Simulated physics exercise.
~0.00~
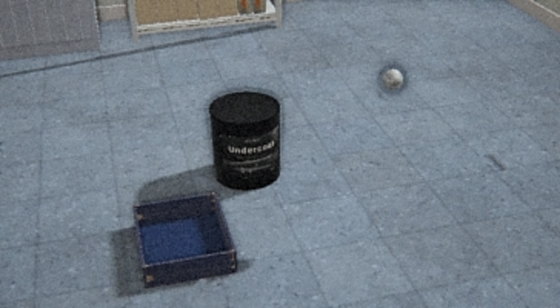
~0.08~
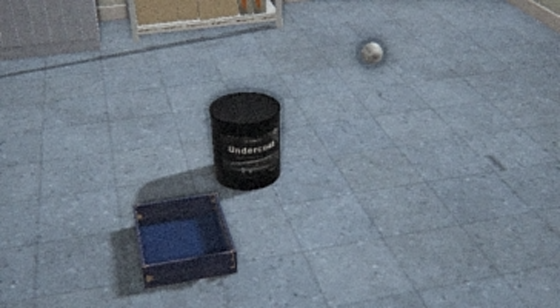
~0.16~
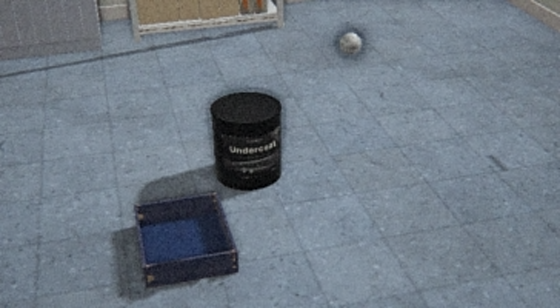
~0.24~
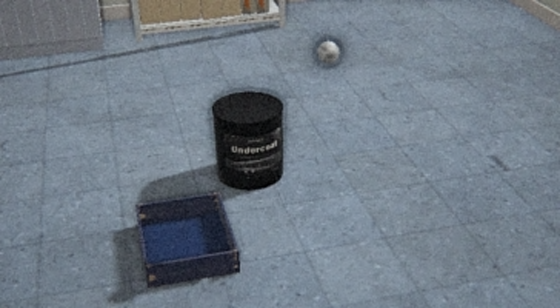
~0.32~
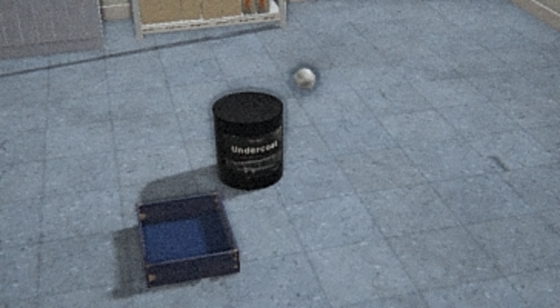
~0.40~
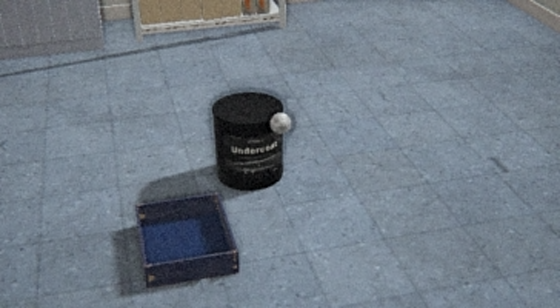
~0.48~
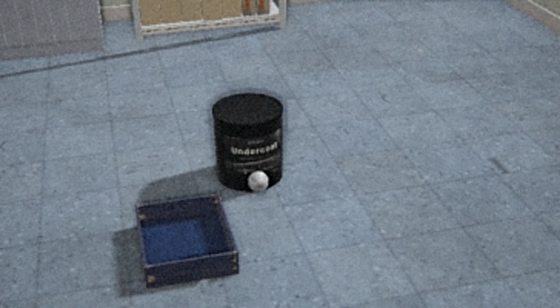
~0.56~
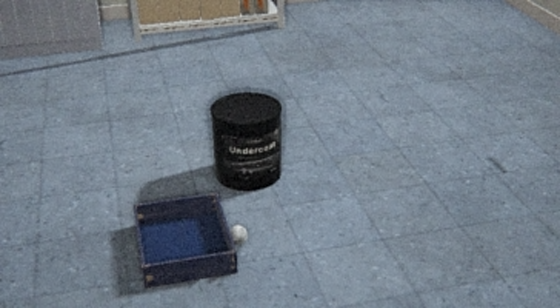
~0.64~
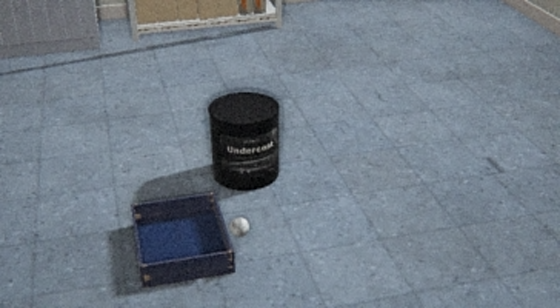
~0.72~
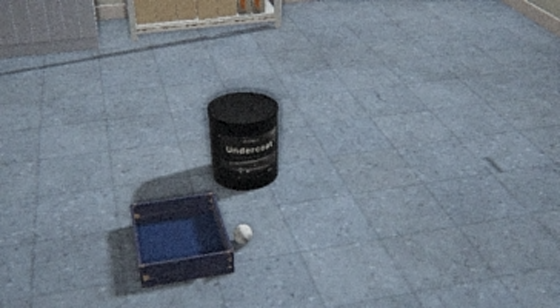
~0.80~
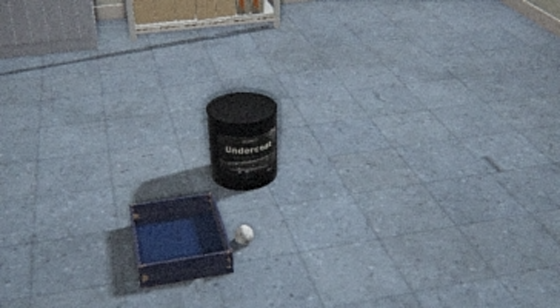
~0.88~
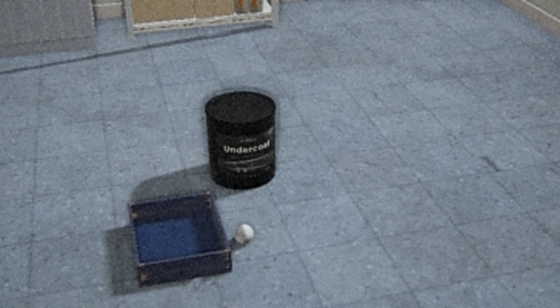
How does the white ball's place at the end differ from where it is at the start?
At the start the white ball is in the air toward the upper right, beyond the black pail. At the end it rests on the floor just outside the right side of the box, in front of the pail.
